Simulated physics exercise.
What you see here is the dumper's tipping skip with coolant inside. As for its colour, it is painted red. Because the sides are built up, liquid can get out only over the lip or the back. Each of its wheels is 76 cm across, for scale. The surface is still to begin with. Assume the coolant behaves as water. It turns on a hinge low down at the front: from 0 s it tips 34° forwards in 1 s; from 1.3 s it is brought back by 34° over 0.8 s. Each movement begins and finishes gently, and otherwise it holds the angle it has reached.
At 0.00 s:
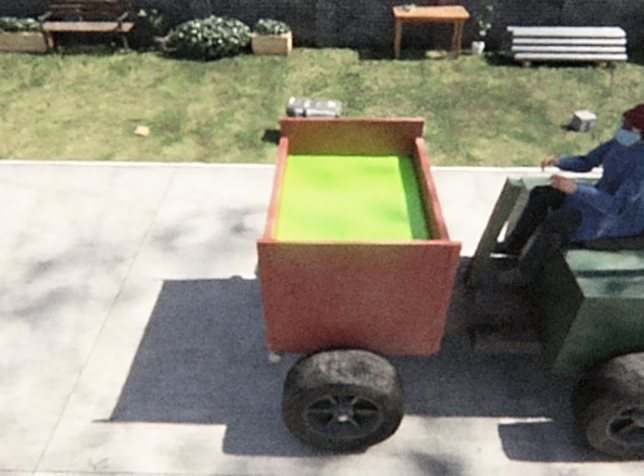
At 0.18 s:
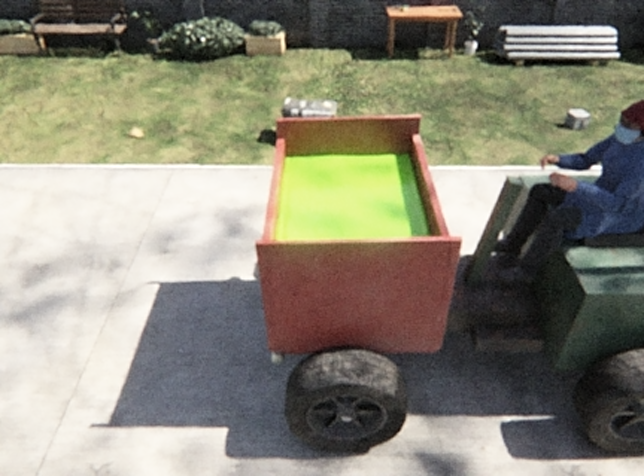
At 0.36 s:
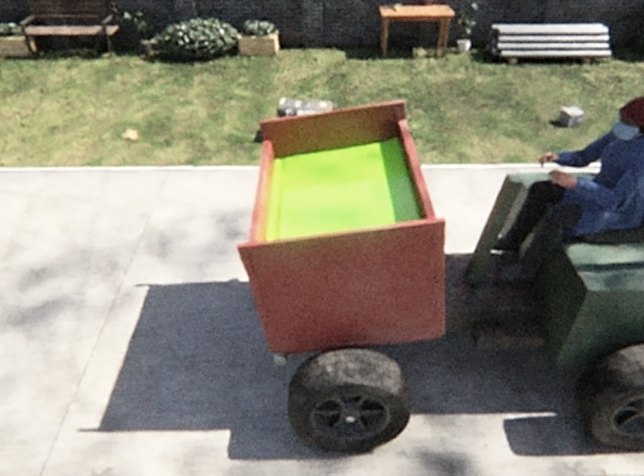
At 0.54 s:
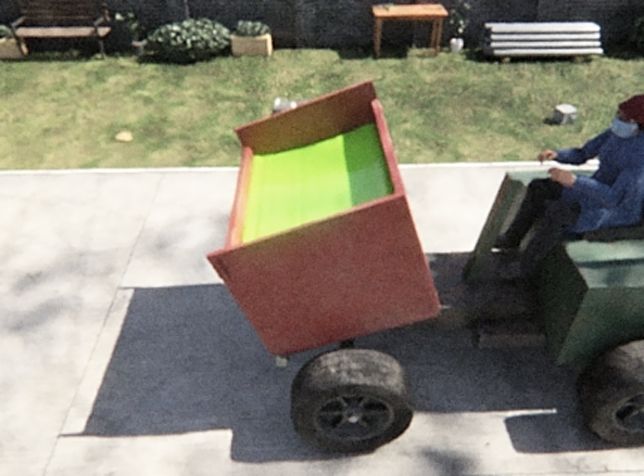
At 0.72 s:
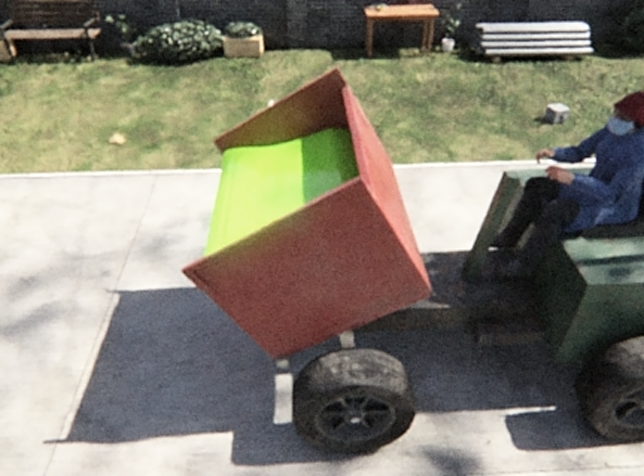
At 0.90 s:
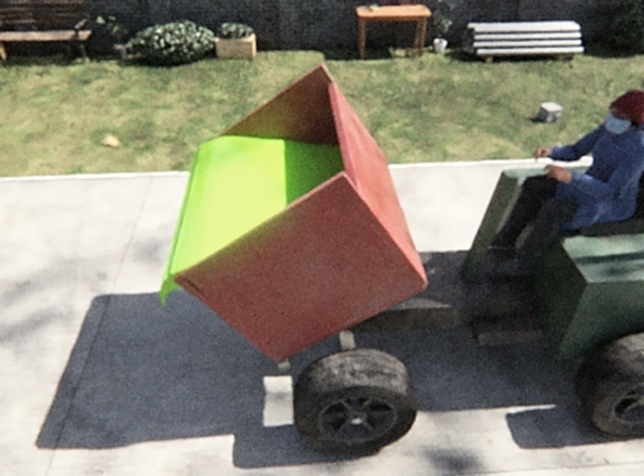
A red, open-topped skip full of bright green liquid sits on a dark-wheeled trailer behind a green vehicle, seen from slightly above on a sunlit concrete path. A masked person in blue with a red hat sits at right, with grass, benches and shrubs behind. The skip tilts steeply leftwards until green liquid slips over its left lip, while the view drifts slightly right.
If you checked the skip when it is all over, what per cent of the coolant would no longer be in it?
About 30 per cent would no longer be there.
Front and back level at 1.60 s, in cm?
Front level 68 cm, back level 8 cm.
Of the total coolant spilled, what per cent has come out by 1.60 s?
Around 90 percent of it.
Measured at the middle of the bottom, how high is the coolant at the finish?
Roughly 34 cm.
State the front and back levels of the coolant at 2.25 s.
I'd put it at about 22 cm in front and about 70 cm behind.
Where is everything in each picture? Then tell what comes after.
In the first picture, the surface is at (298, 158) near the front wall; the surface is at (401, 160) near the back wall; the lip is at (268, 261); the front is on the left; a wheel hub at (343, 423).
In the second picture, the surface is at (295, 159) near the front wall; the surface is at (398, 157) near the back wall.
In the third picture, the surface is at (285, 160) near the front wall; the surface is at (387, 143) near the back wall; the skip is tilted 8° forwards.
In the fourth picture, the surface is at (266, 158) near the front wall; the surface is at (366, 127) near the back wall; the skip is tilted 20° forwards.
In the fifth picture, the surface is at (239, 150) near the front wall; the skip is tilted 30° forwards.
In the sixth picture, the surface is at (219, 142) near the front wall; the skip is tilted 34° forwards; the lip is at (200, 289); coolant is coming out, 3 per cent so far; a wheel hub at (358, 426).
By 1.60 s the skip is at 25° forwards, the surface stands 7 cm at the back and 67 cm at the front; 27 per cent is out, over the front.
By 2.25 s the surface stands 71 cm at the back and 22 cm at the front; 29 per cent is out, over the front.
By 2.90 s the surface stands 26 cm at the back and 67 cm at the front; 29 per cent is out, over the front.
By 4.99 s 30 per cent is out, over the front, 218 of 718 litres.
